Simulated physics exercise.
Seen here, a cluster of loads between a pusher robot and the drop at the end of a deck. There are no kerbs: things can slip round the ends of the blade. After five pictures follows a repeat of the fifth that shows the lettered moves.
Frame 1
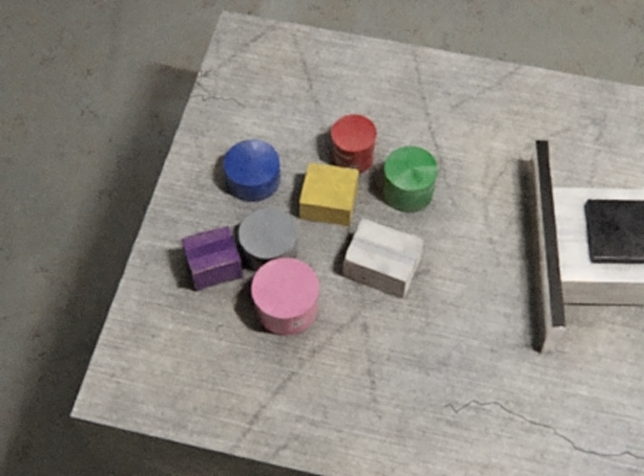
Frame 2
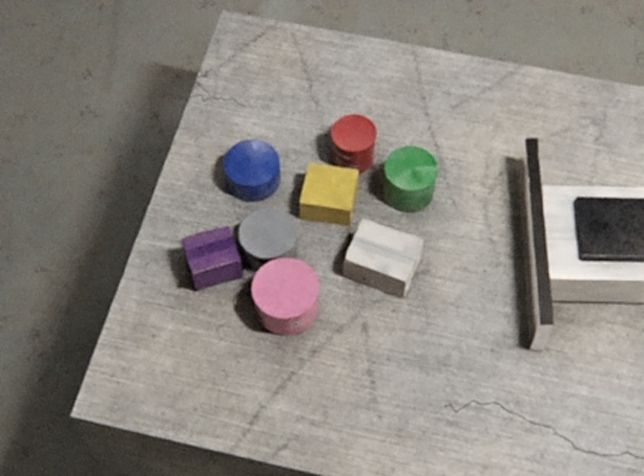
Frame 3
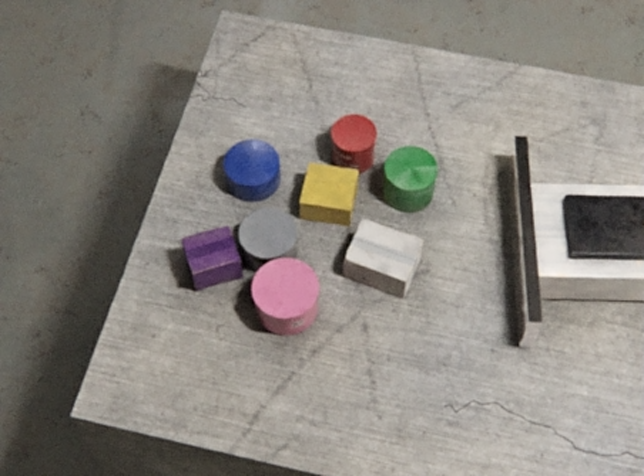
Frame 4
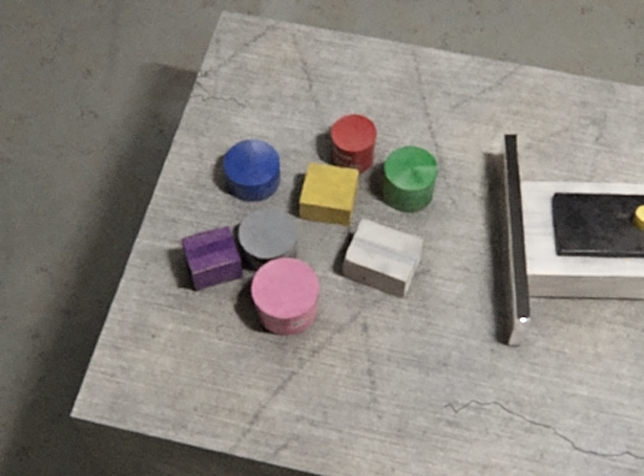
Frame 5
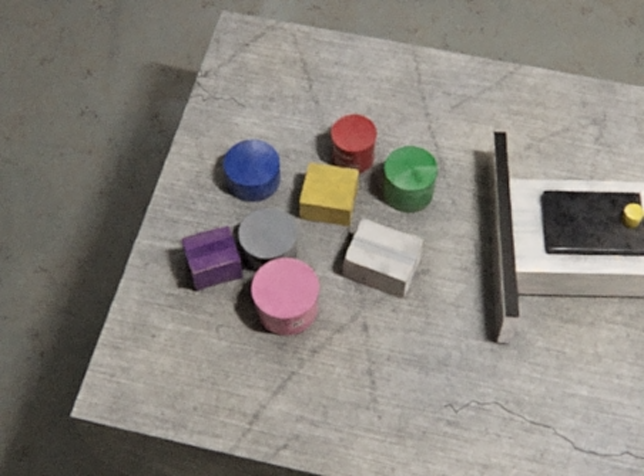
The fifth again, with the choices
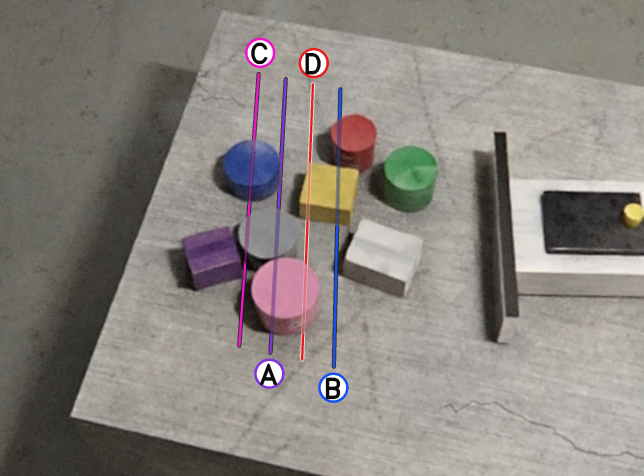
A pusher robot slides slowly left across the deck toward a still cluster of colourful loads.
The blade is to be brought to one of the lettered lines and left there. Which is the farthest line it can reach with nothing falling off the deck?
The farthest safe stop is C.
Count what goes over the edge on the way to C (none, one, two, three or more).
The count is none.
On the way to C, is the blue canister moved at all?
Yes.
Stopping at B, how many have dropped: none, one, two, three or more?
The count is none.
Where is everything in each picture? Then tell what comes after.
In the first picture, yellow crate (329, 194); purple box (212, 258); pink pail (286, 297).
In the second picture, robot (620, 228); green canister (410, 180).
In the third picture, robot (609, 226); red pail (353, 145).
In the fourth picture, robot (597, 224); white box (383, 258).
In the fifth picture, robot (587, 222); purple box (212, 258); pink pail (286, 297); green canister (410, 180).
On the marked copy, A at (279, 205); B at (337, 217); C at (250, 199); D at (308, 211).
Following C. Soon after the start, robot (492, 203); red pail (350, 143); green canister (377, 177).
Later, robot (401, 185); purple box (182, 266); grey pail (221, 231).
In the end, robot (331, 171); grey pail (156, 209); blue canister (178, 164); nothing has fallen.
As for the rest, A is safe but short; B is safe but short; D is safe but short.
